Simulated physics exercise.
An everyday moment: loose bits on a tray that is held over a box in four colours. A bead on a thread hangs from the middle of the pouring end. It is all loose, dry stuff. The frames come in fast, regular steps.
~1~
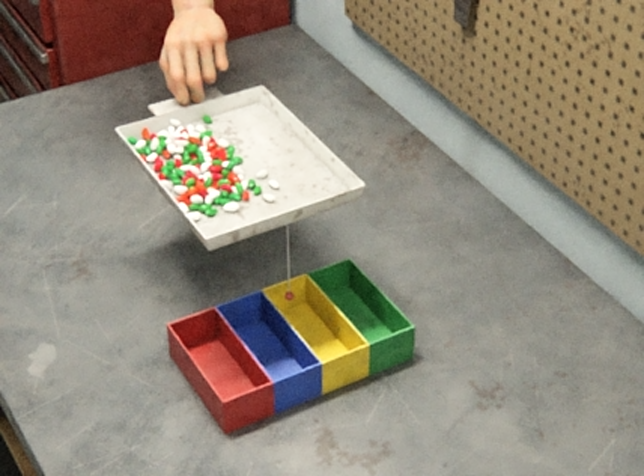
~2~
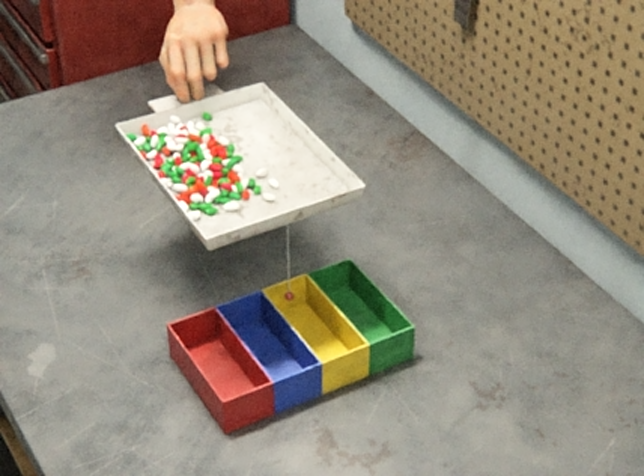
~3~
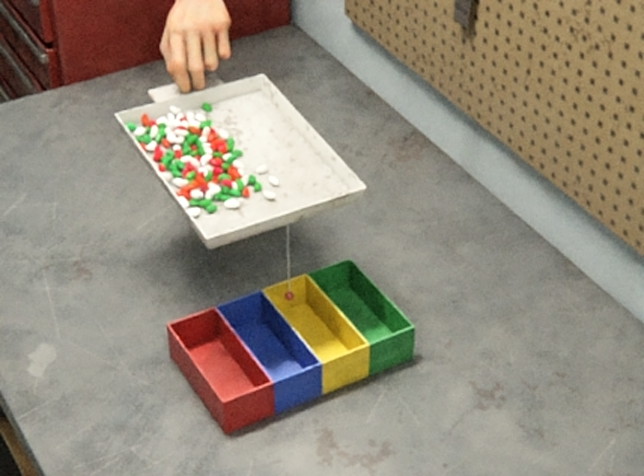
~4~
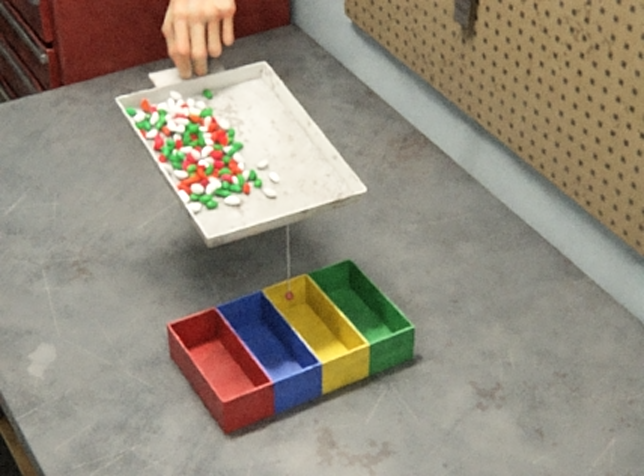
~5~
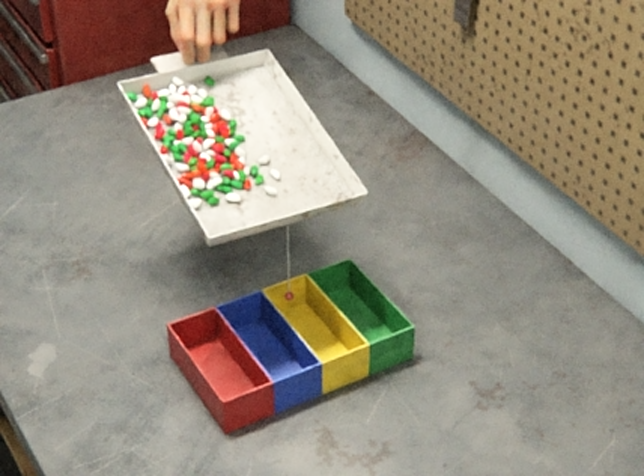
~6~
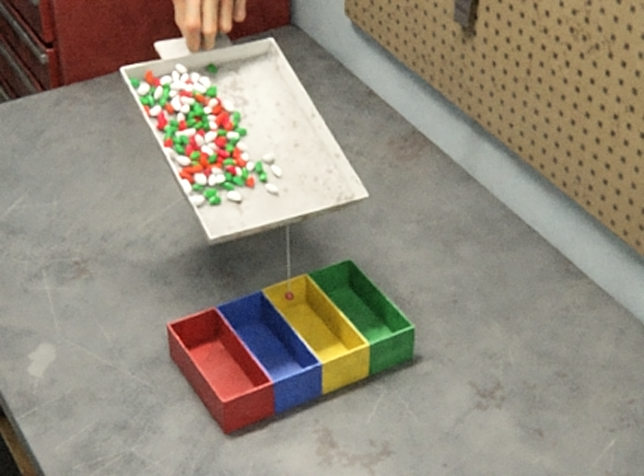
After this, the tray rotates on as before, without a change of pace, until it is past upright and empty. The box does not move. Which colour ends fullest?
The green one ends fullest.
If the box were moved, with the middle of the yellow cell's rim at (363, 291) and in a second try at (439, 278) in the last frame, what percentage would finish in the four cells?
The first gives 90 %, the second 70 %.
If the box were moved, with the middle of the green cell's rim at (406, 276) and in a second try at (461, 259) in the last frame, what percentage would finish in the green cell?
The first gives 0 %, the second 0 %.
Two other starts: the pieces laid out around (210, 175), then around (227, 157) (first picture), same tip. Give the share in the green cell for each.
First some 50, then 50 per cent.
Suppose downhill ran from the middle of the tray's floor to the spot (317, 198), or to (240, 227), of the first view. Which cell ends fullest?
At the first place the green cell, at the second the red one.
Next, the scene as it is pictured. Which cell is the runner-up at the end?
In second place: The yellow one.
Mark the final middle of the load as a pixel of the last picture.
Near (356, 345).
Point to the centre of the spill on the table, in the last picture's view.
Around (443, 358).
Just after the last frame, tray tipped steeply; almost all on the tray; just a few falling or outside the box.
A moment on, tray tipped past a quarter turn; roughly a third on the tray; roughly a quarter in the green cell; roughly a quarter in the yellow cell; about a tenth in the blue cell; roughly a quarter falling or outside the box.
Further on, tray tipped past a quarter turn; roughly half in the green cell; roughly a third in the yellow cell; about a tenth in the blue cell; about a tenth falling or outside the box.
When it is over, tray tipped past a quarter turn; roughly half in the green cell; roughly a third in the yellow cell; about a tenth in the blue cell; not one in the red cell; about a tenth outside the box.
